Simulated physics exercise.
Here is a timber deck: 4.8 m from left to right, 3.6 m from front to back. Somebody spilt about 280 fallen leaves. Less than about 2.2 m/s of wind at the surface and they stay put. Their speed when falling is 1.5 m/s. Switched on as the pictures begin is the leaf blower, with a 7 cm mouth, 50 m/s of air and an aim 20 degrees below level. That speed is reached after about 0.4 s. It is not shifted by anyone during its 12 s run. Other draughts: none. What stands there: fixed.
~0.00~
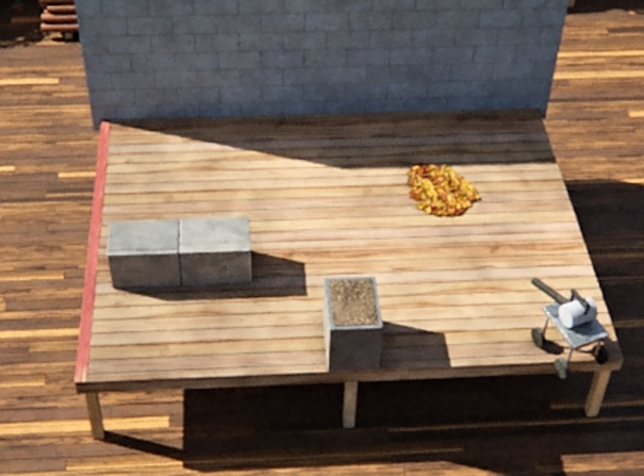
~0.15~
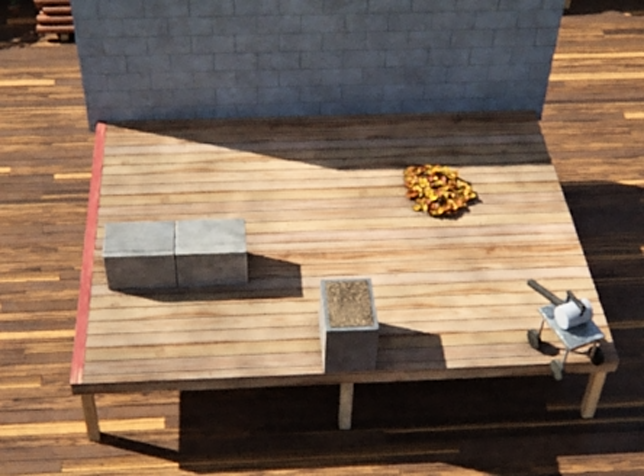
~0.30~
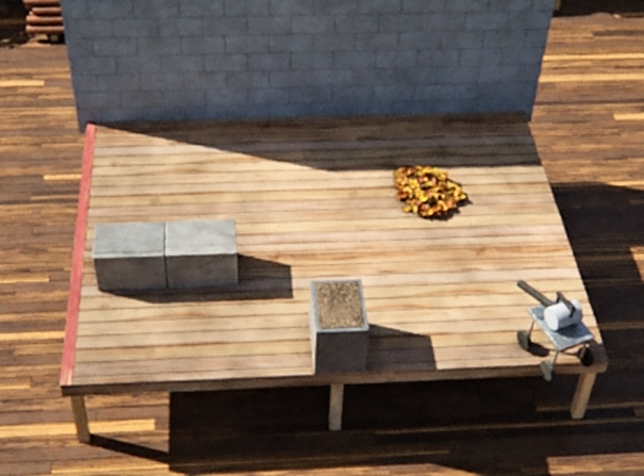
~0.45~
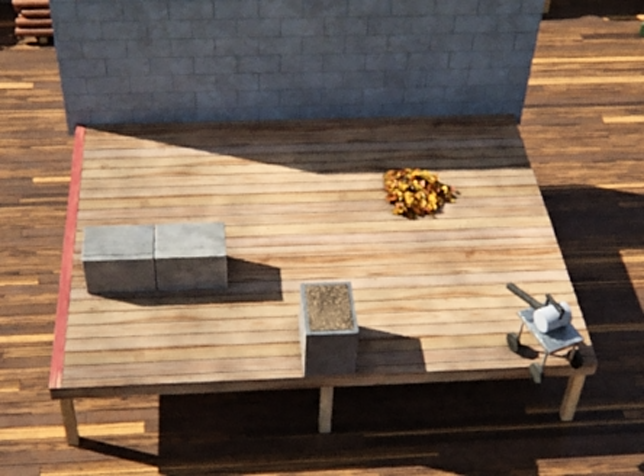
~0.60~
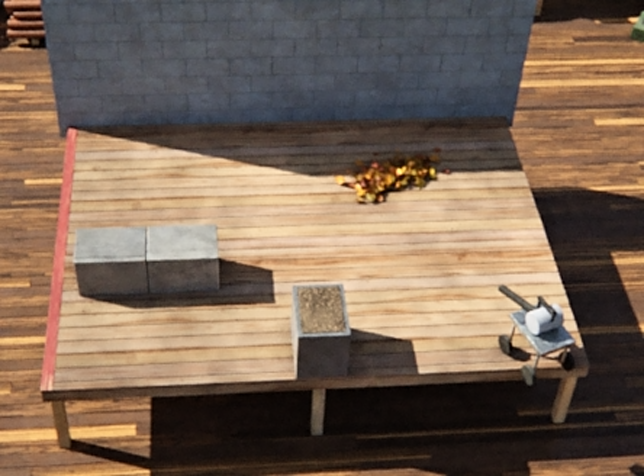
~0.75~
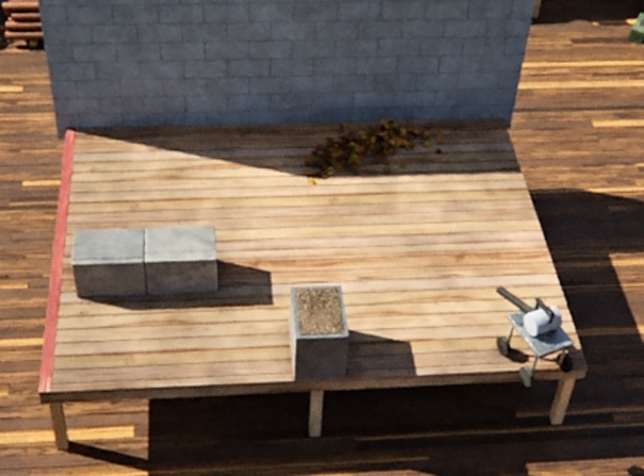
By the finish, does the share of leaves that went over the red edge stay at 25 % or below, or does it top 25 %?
It tops 25 %.
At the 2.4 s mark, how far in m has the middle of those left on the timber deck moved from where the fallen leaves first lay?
Around 2.4 m away.
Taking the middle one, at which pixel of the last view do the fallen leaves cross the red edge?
I'd say roughly (66, 130).
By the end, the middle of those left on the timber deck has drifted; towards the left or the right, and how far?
Looks like a left-hand shift of around 3.0 m.
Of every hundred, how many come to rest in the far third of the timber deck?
Roughly 50 %.
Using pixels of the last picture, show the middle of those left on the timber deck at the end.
The middle is around pixel (112, 128).
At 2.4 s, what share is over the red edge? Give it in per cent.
1 %, roughly.
After 2.4 s the count stands so, 1 % are over the red edge; the middle of those still in play is near (196, 125).
After 3.8 s the count stands so, 10 % are over the red edge; the middle of those still in play is near (145, 127).
After 6.6 s the count stands so, 26 % are over the red edge; the middle of those still in play is near (123, 126).
After 12.0 s, at the end, 44 % are over the red edge; the middle of those still in play is near (112, 128).
